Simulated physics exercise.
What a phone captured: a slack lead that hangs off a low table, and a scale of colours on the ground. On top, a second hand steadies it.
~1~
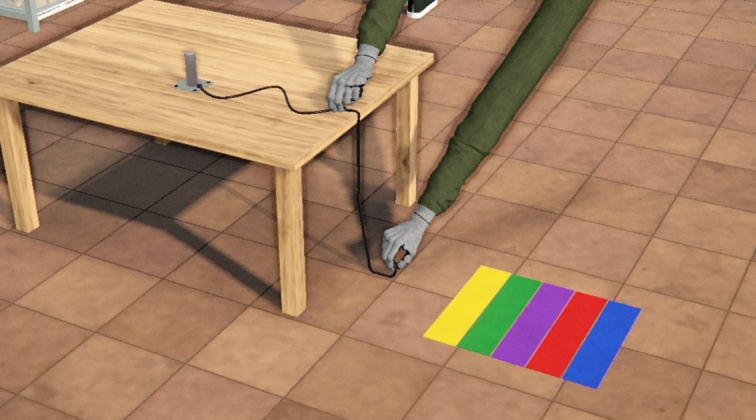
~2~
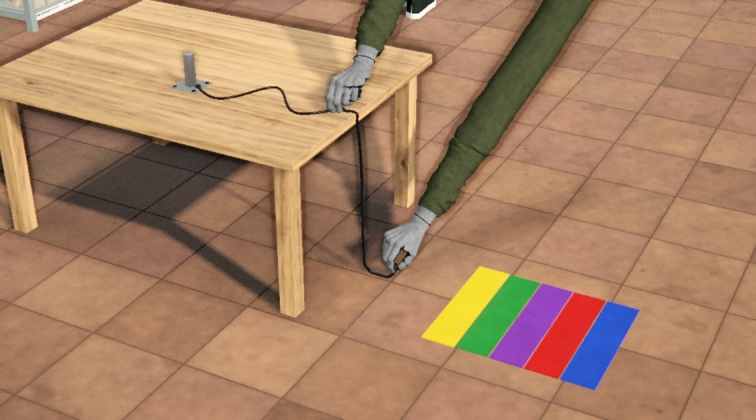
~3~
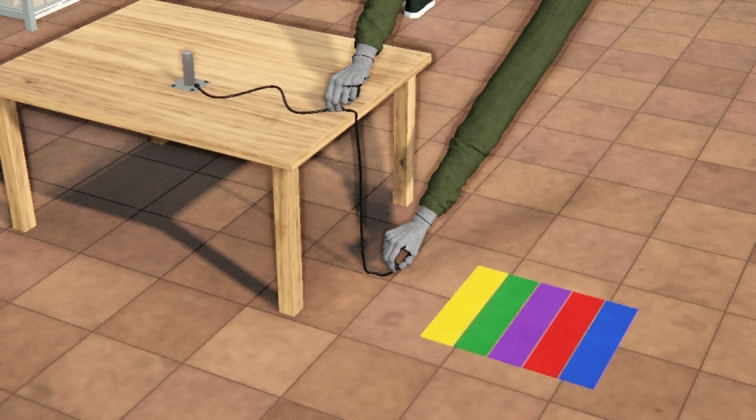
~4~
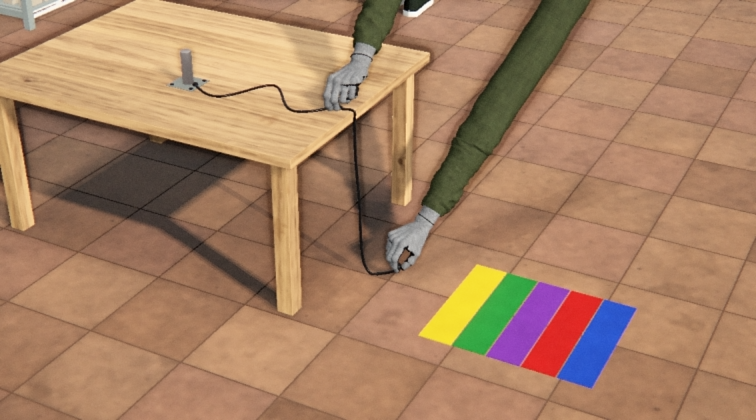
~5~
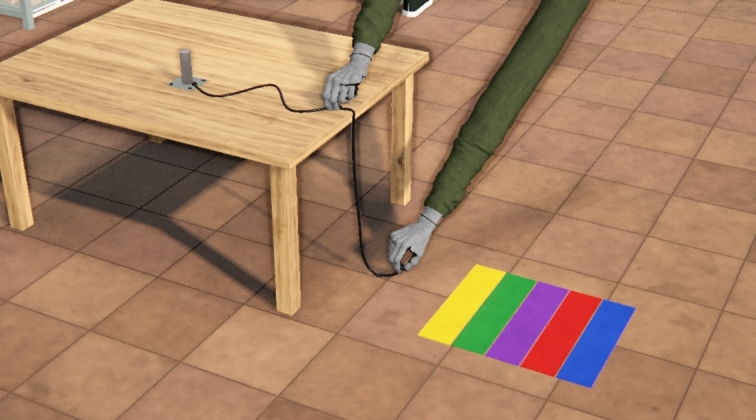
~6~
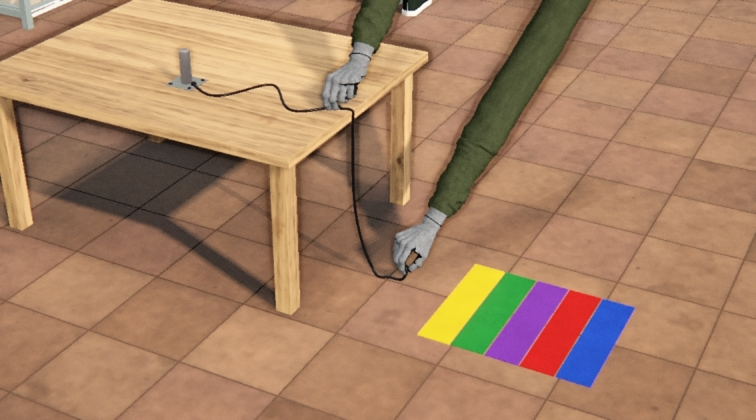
A gloved hand holding the end of a slack black lead hanging off a low wooden table shifted slightly right near the coloured stripes on the tiles, while another hand rested at the table's edge.
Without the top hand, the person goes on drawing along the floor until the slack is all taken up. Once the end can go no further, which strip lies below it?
The red strip lies below it.
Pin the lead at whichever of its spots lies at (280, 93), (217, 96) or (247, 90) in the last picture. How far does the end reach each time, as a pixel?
In order of the tries: About (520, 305), then (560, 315), then (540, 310).
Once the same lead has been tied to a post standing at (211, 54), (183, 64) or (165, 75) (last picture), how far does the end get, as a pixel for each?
Roughly (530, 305), (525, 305) and (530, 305), try by try.
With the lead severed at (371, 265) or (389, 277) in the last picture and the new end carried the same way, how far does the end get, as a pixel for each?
For the first cut it's about (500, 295), and for the second about (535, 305).
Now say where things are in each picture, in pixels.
End (396, 267); yellow (450, 327); green (483, 337); purple (517, 347); red (552, 357); blue (588, 368), in the first picture.
End (396, 269); lead through (213, 98) (277, 88) (300, 114) (358, 128) (362, 197) (364, 257), in the second picture.
End (397, 269), in the third picture.
End (400, 269); lead through (210, 96) (275, 86) (297, 112) (354, 126) (359, 195) (363, 256), in the fourth picture.
End (403, 269), in the fifth picture.
End (407, 271); lead through (209, 95) (273, 85) (295, 111) (353, 125) (354, 193) (367, 255), in the sixth picture.
A little later, end near (511, 300); over green.
Next, end near (545, 309); over purple.
When it is tight, end near (566, 315); over red. It gets as far as the red strip.
